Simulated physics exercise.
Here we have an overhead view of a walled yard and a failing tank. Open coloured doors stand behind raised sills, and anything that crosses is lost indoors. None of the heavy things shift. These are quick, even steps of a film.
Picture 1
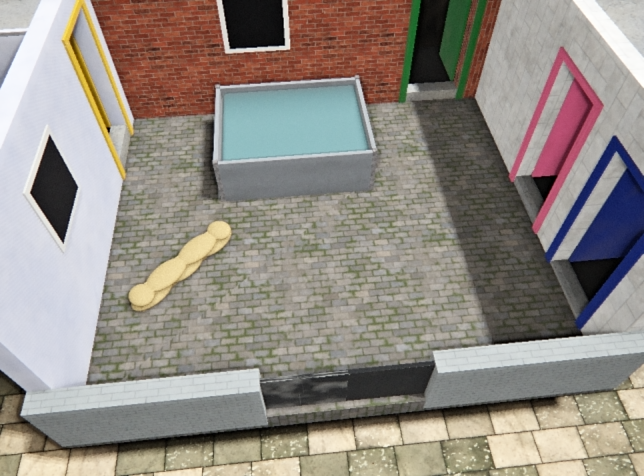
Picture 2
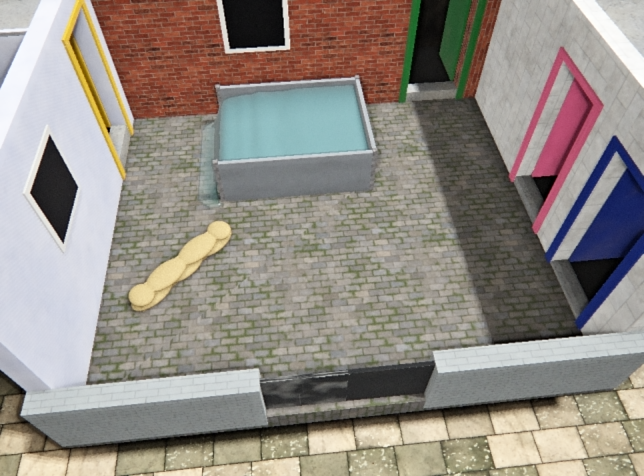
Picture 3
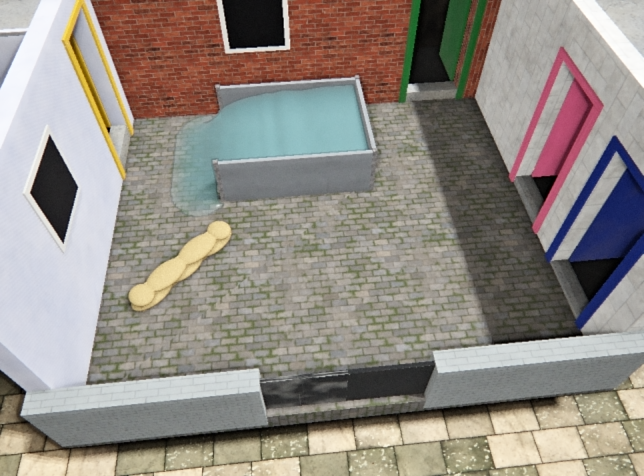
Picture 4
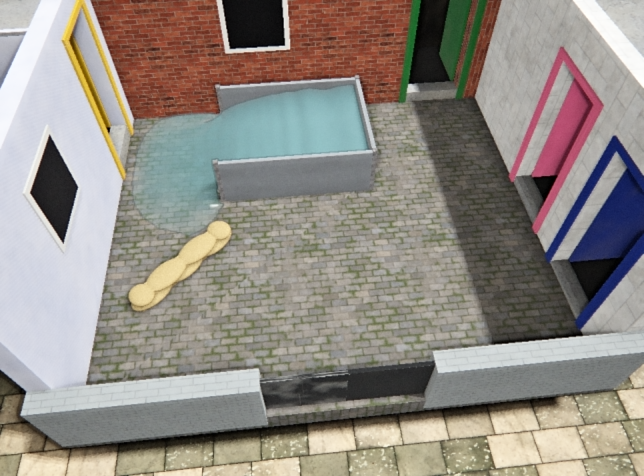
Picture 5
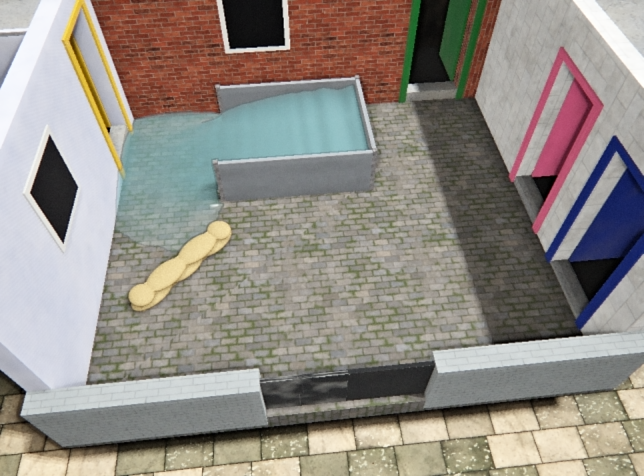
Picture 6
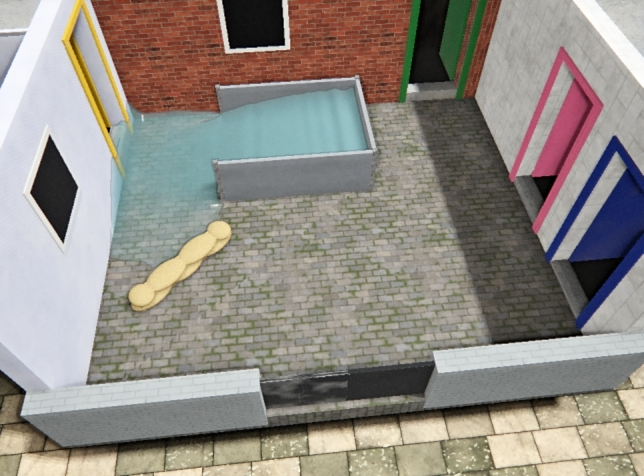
Water pours out of the left side of a grey, open-topped tank in a walled, paved yard, seen from above by a still camera. A yellow-framed doorway stands at left, a green one at the back beside red brick, and pink and blue ones at right, with a pale yellow, lumpy low barrier on the paving. The pale blue sheet fans leftward, reaches the white wall by the yellow doorway, and spreads toward the viewer along it.
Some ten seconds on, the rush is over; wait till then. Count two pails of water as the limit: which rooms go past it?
The pink door stays within it; the yellow door goes past it; the green door stays within it; the blue door goes past it.
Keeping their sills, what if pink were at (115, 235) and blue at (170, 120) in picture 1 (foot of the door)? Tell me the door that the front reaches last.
That would be the door marked green.
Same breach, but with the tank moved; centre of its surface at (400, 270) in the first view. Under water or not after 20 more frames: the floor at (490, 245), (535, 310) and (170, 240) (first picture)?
Spared, spared, hit.
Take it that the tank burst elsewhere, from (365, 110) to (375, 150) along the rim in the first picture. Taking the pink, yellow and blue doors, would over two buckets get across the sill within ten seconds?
Result - pink door: Beyond the limit; yellow door: Within bounds; blue door: Beyond the limit.
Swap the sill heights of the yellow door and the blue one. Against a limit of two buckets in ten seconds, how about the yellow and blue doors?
Result - yellow door ends up above, blue door ends up below.
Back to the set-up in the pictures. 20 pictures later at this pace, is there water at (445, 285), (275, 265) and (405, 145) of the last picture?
In that order the points end up high and dry, soaked and high and dry.
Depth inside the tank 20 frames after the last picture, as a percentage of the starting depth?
Estimate: Some 24 %.
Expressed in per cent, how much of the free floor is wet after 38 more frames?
About 90 in a hundred.
A moment on, water covers 20 % of the floor; the pink door not reached, the yellow door over two buckets in, the green door not reached, the blue door not reached.
Next, water covers 25 % of the floor; the pink door not reached, the yellow door far over two buckets in, the green door not reached, the blue door not reached.
Then, water covers 50 % of the floor; the pink door not reached, the yellow door far over two buckets in, the green door wet at the sill, nothing in, the blue door not reached.
Later, water covers 90 % of the floor; the pink door wet at the sill, nothing in, the yellow door far over two buckets in, the green door wet at the sill, nothing in, the blue door over two buckets in.
In the end, water covers 95 % of the floor; the pink door wet at the sill, nothing in, the yellow door far over two buckets in, the green door wet at the sill, nothing in, the blue door far over two buckets in.
